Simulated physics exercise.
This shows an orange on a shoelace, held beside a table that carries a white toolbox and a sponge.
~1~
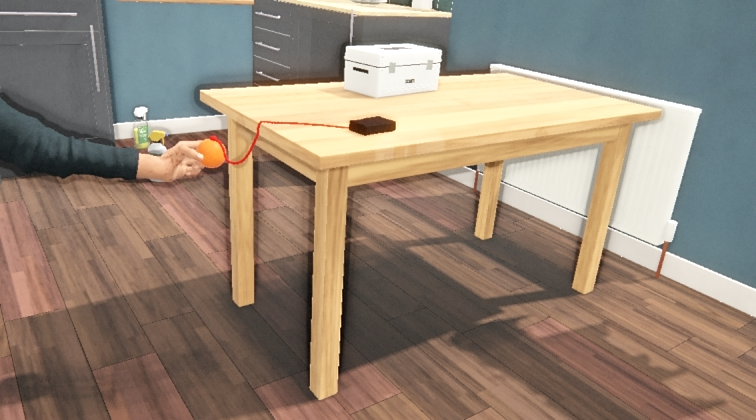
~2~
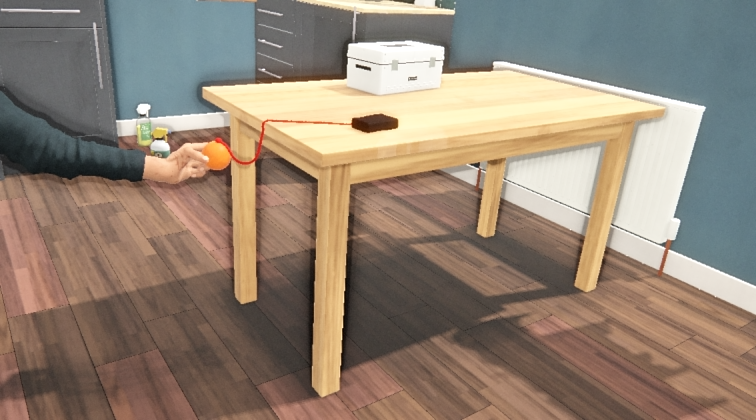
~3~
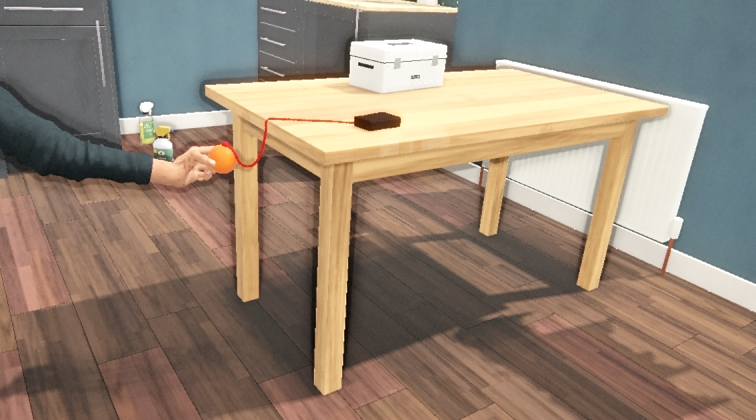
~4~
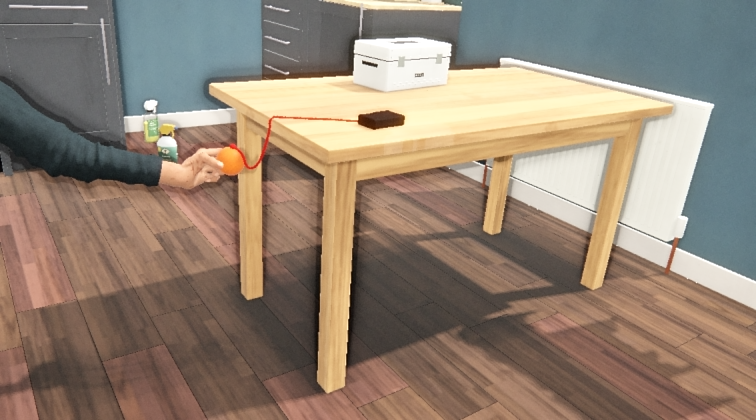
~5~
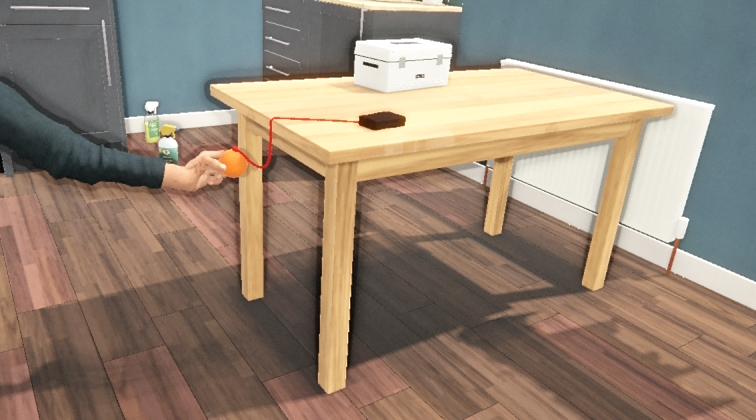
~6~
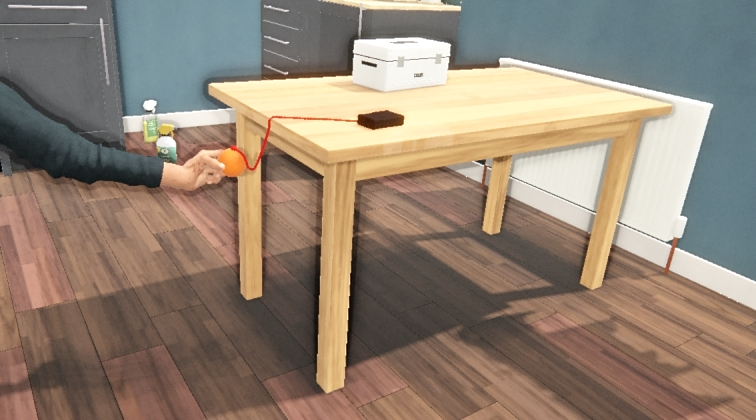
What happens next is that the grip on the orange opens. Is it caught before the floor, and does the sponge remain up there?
In the end the orange makes it down; the sponge falls as well.
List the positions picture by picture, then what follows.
The first frame shows orange (211, 154); white toolbox (395, 48); sponge (373, 120).
The second frame shows orange (217, 156).
The third frame shows orange (223, 159).
The fourth frame shows orange (231, 161); shoelace through (321, 119) (271, 122).
The fifth frame shows orange (233, 164); shoelace through (321, 120) (272, 123).
The sixth frame shows orange (232, 163); white toolbox (404, 42); sponge (381, 114); shoelace tied to the sponge, with little slack.
Then, 0.66 s past the final frame, orange in the air near (313, 271); toolbox still; sponge over the edge.
Then, 1.14 s past the final frame, orange on the floor; toolbox still; sponge down on the floor.
When it is over, orange on the floor; toolbox still; sponge down on the floor. The orange reaches the floor and the sponge gets pulled over the edge.
